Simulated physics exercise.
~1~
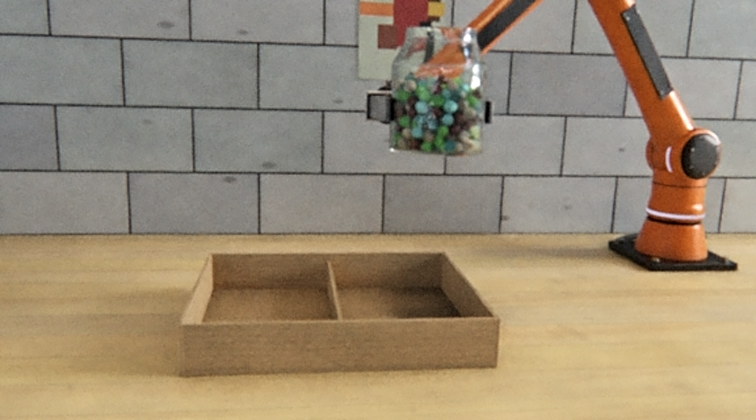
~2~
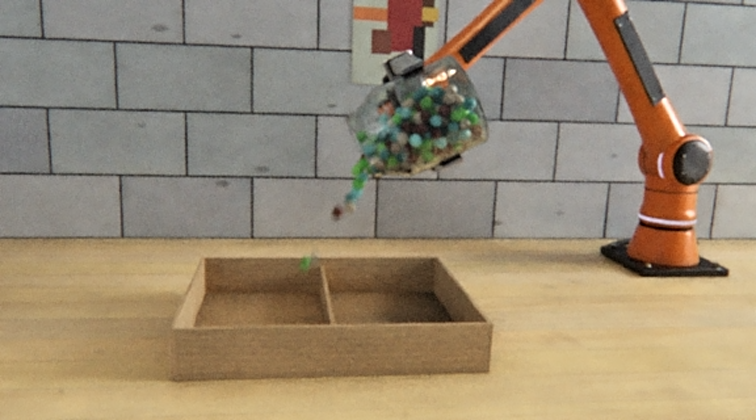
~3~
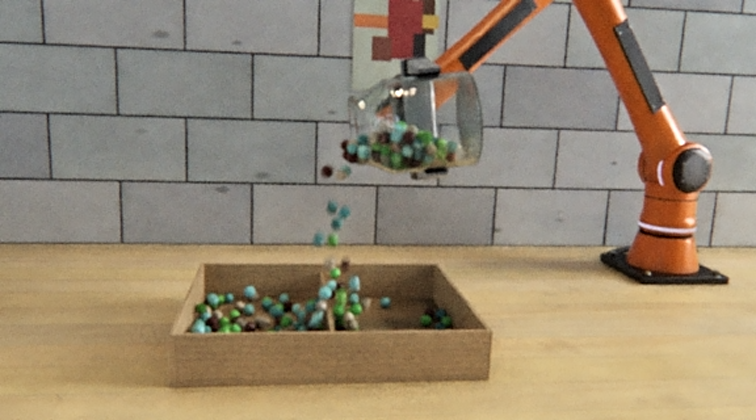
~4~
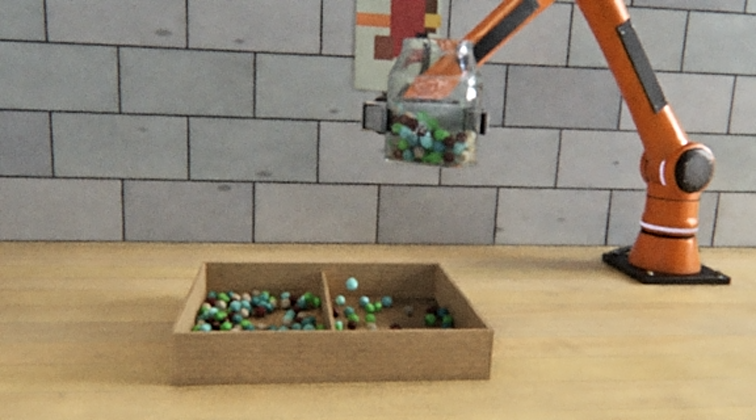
Orange robot arm tipping a clear jar, spilling colourful round sweets into a divided tray, then righting it still partly full.
